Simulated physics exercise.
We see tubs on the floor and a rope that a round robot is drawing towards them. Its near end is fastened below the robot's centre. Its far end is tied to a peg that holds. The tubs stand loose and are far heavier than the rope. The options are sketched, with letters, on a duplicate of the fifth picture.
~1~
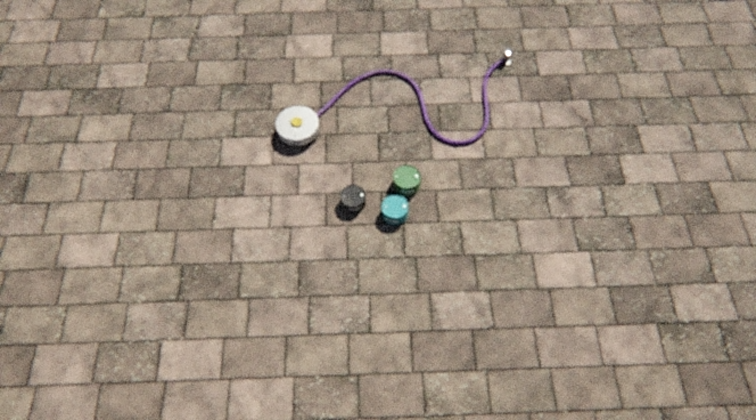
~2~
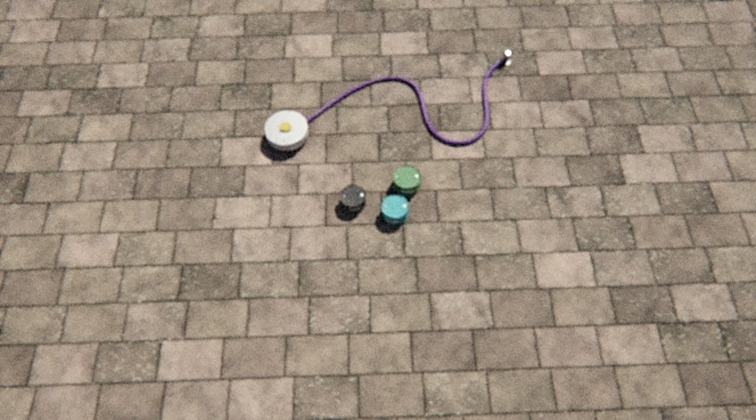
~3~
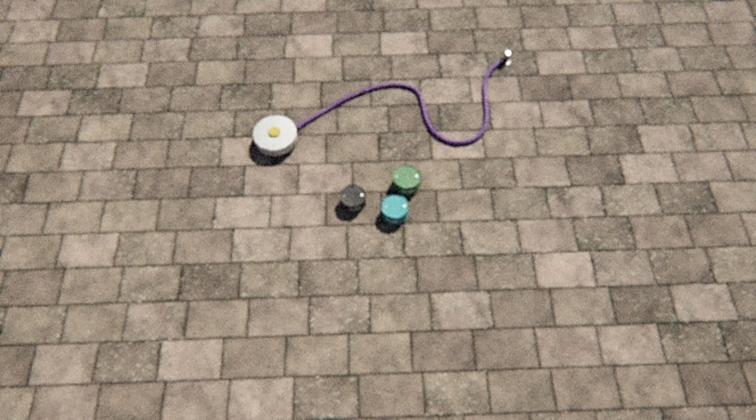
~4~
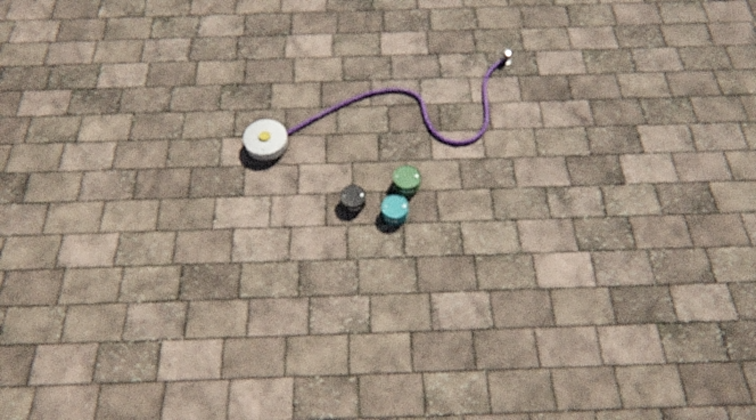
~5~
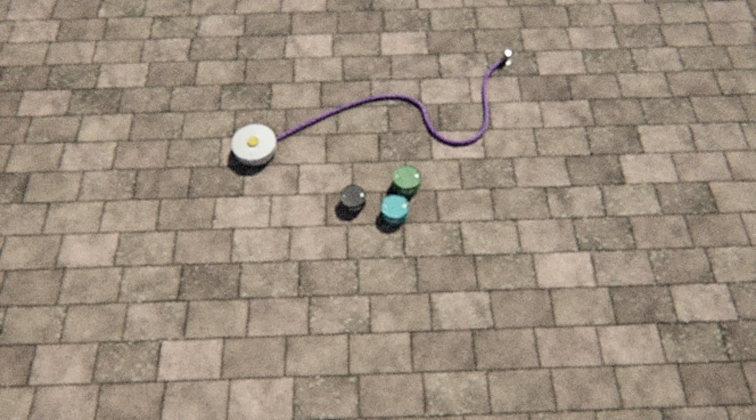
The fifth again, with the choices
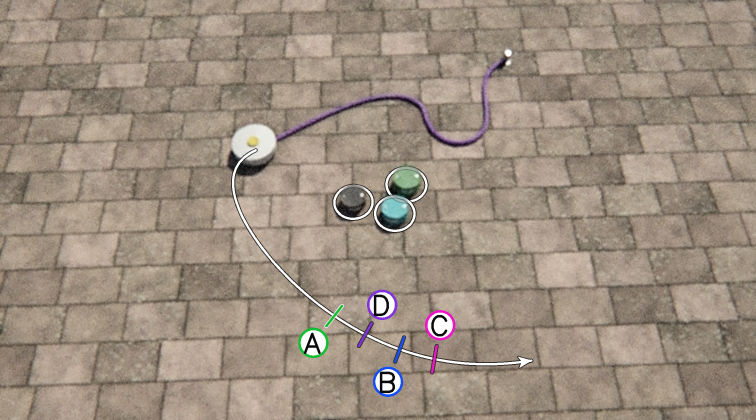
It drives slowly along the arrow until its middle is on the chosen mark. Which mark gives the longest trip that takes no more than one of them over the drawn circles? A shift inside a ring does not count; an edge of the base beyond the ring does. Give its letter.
Stop at B.
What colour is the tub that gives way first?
The black tub.
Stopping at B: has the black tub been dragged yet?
By then, yes.
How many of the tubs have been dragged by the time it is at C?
Two.
On the copy, A at (334, 316); B at (400, 349); C at (434, 359); D at (365, 334); the route from (256, 150) via (314, 301) to (532, 361).
On B. First, robot (246, 223).
Then, robot (315, 299).
Finally, robot (400, 347); black tub (368, 203); one over the rings.
By contrast, A is within the limit but short; C has two over the rings; D is within the limit but short.
